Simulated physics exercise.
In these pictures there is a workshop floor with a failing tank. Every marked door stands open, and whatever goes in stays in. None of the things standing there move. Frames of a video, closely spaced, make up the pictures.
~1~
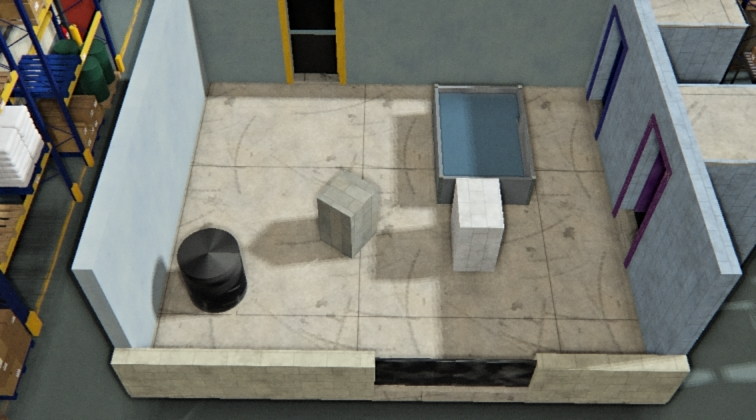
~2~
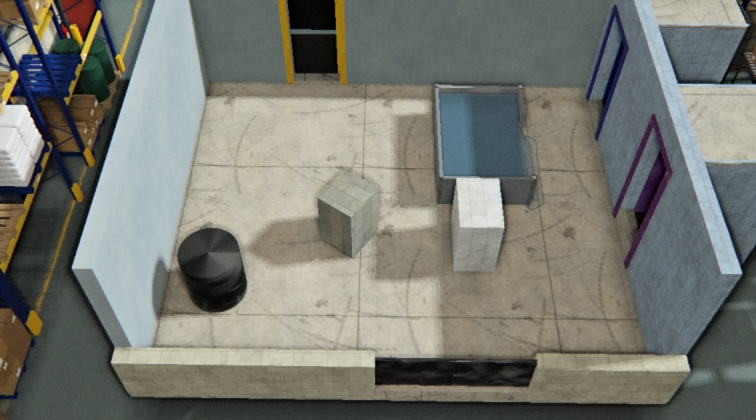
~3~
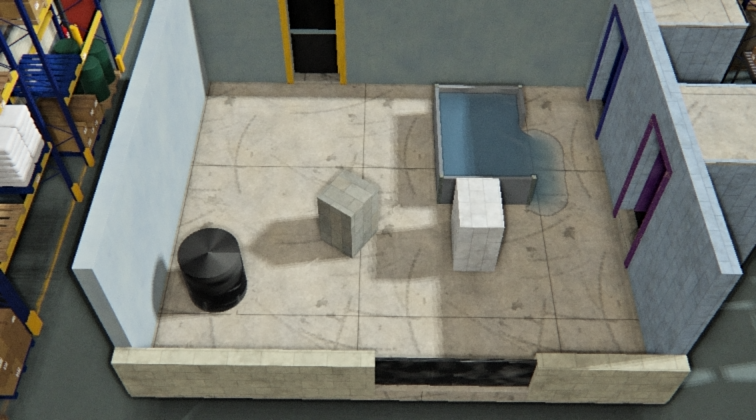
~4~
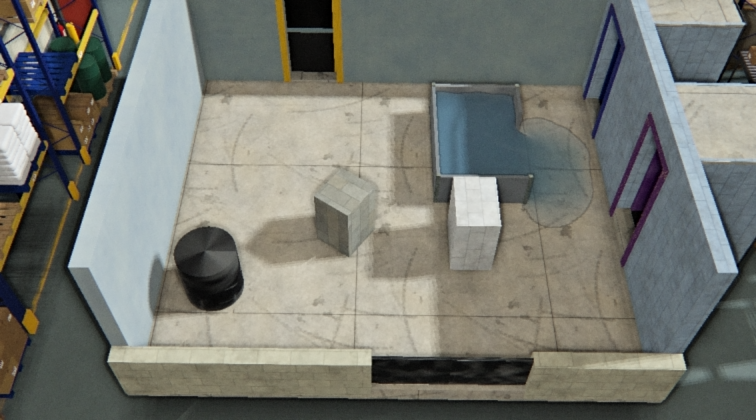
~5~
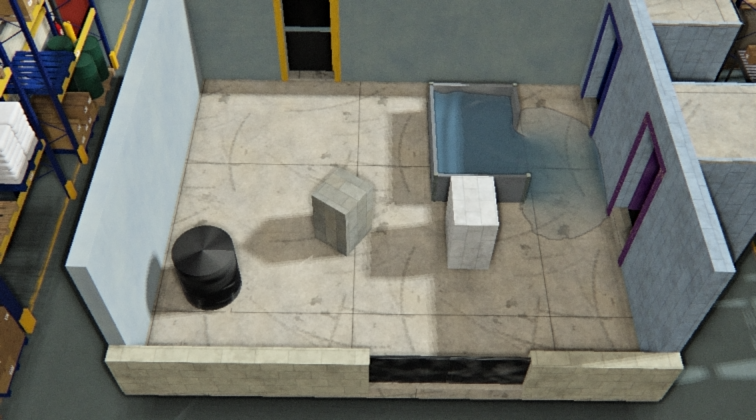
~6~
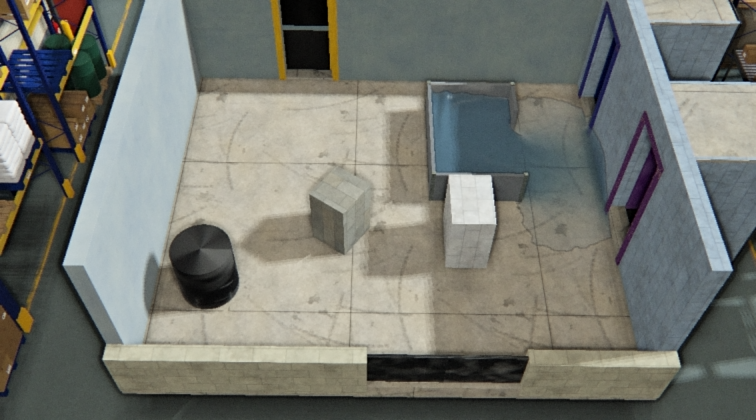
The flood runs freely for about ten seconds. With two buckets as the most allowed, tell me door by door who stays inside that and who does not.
The yellow door will let through no more than two buckets; the purple door will let through no more than two buckets; the blue door will let through over two buckets.
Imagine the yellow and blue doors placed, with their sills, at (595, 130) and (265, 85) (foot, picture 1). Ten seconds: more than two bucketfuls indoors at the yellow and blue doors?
As it turns out, the yellow door spills past but the blue door keeps clear.
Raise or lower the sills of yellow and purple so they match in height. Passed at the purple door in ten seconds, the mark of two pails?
Honestly, the purple one is swamped.
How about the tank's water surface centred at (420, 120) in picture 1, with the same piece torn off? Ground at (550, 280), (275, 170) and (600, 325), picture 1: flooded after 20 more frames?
Result: Inundated; spared; inundated.
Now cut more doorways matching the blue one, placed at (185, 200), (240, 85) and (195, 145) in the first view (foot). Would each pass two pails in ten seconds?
Sure - the first stays short, the second stays short, the third stays short.
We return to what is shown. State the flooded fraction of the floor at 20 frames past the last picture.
I reckon around 35 %.
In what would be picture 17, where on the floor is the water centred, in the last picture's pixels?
I'd mark it close to (532, 178).
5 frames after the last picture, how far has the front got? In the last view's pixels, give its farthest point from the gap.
I'd say at around (621, 300).
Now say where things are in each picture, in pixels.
The first picture shows the tank at (482, 133) is whole and still.
In the second picture, the front is at (534, 205), out from the gap at (523, 163).
In the third picture, the front is at (552, 210), out from the gap at (522, 164).
In the fourth picture, water pours out at (519, 163) and has run to (577, 142).
In the fifth picture, water pours out at (517, 162) and has run to (607, 209).
In the sixth picture, the front is at (609, 231), out from the gap at (514, 161).
A moment on, water covers 10 % of the floor; the yellow door not reached, the purple door wet at the sill, nothing in, the blue door under two buckets in.
Next, water covers 20 % of the floor; the yellow door not reached, the purple door wet at the sill, nothing in, the blue door over two buckets in.
Then, water covers 35 % of the floor; the yellow door not reached, the purple door wet at the sill, nothing in, the blue door over two buckets in.
Later, water covers 70 % of the floor; the yellow door wet at the sill, nothing in, the purple door wet at the sill, nothing in, the blue door far over two buckets in.
In the end, water covers 90 % of the floor; the yellow door wet at the sill, nothing in, the purple door wet at the sill, nothing in, the blue door far over two buckets in.
